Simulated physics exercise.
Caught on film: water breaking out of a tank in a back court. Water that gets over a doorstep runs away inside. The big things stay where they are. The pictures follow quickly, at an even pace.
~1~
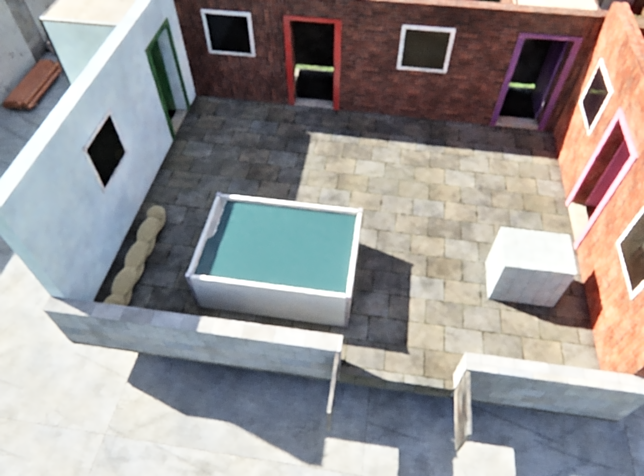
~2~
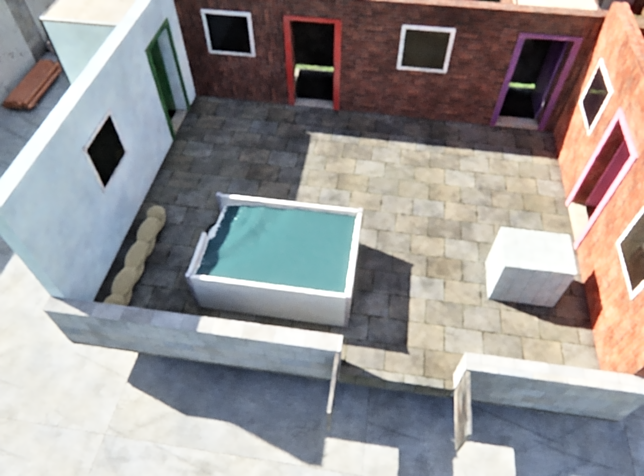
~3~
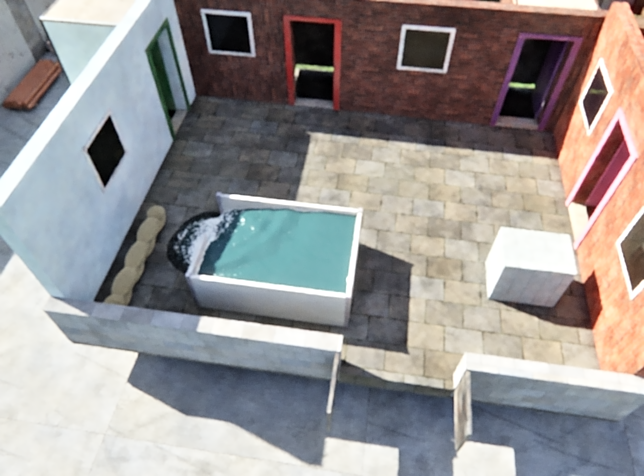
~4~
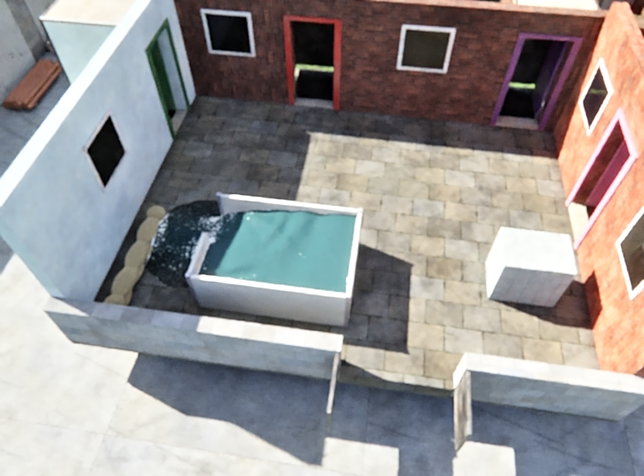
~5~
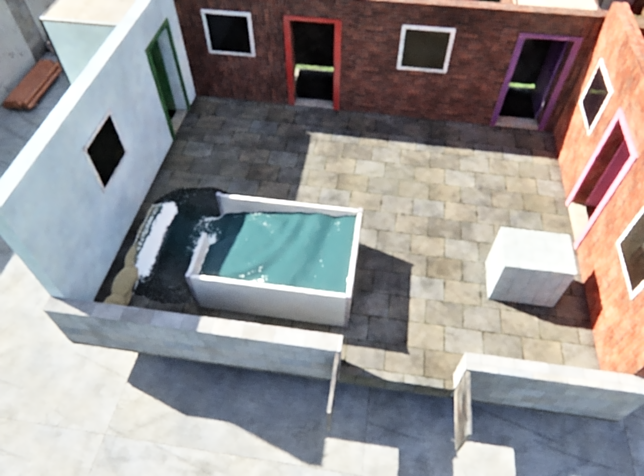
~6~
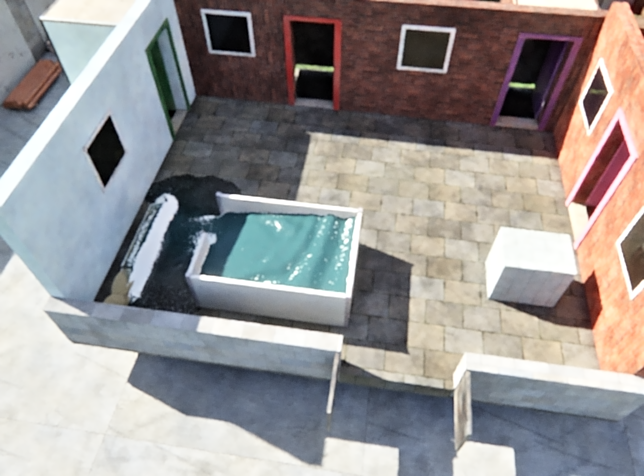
A tank in a courtyard opens at its left end and water pours out leftward.
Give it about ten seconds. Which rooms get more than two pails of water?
One by one: The pink door holds within the limit; the red door floods; the green door floods; the purple door holds within the limit.
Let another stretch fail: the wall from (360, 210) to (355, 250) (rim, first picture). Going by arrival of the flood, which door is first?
I say the door marked pink.
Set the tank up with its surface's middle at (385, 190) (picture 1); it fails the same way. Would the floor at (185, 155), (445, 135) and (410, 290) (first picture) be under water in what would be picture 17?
As listed: Flooded, dry, clear.
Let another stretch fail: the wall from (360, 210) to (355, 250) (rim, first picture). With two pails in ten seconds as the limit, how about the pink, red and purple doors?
Pink passes that mark; red lets less in; purple is over.
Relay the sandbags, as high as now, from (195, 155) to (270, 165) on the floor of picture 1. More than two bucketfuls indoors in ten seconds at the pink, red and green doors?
My reading: Pink door lets less in; red door holds; green door lets more in.
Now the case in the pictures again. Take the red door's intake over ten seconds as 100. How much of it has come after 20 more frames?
Close to 0 %.
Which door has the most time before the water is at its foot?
The pink one.
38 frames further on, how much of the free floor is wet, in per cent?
I make it 70 per cent.
A moment on, water covers 15 % of the floor; the pink door not reached, the red door not reached, the green door wet at the sill, nothing in, the purple door not reached.
Next, water covers 20 % of the floor; the pink door not reached, the red door not reached, the green door under two buckets in, the purple door not reached.
Then, water covers 35 % of the floor; the pink door not reached, the red door wet at the sill, nothing in, the green door over two buckets in, the purple door not reached.
Later, water covers 70 % of the floor; the pink door not reached, the red door under two buckets in, the green door far over two buckets in, the purple door wet at the sill, nothing in.
In the end, water covers 85 % of the floor; the pink door wet at the sill, nothing in, the red door over two buckets in, the green door far over two buckets in, the purple door wet at the sill, nothing in.
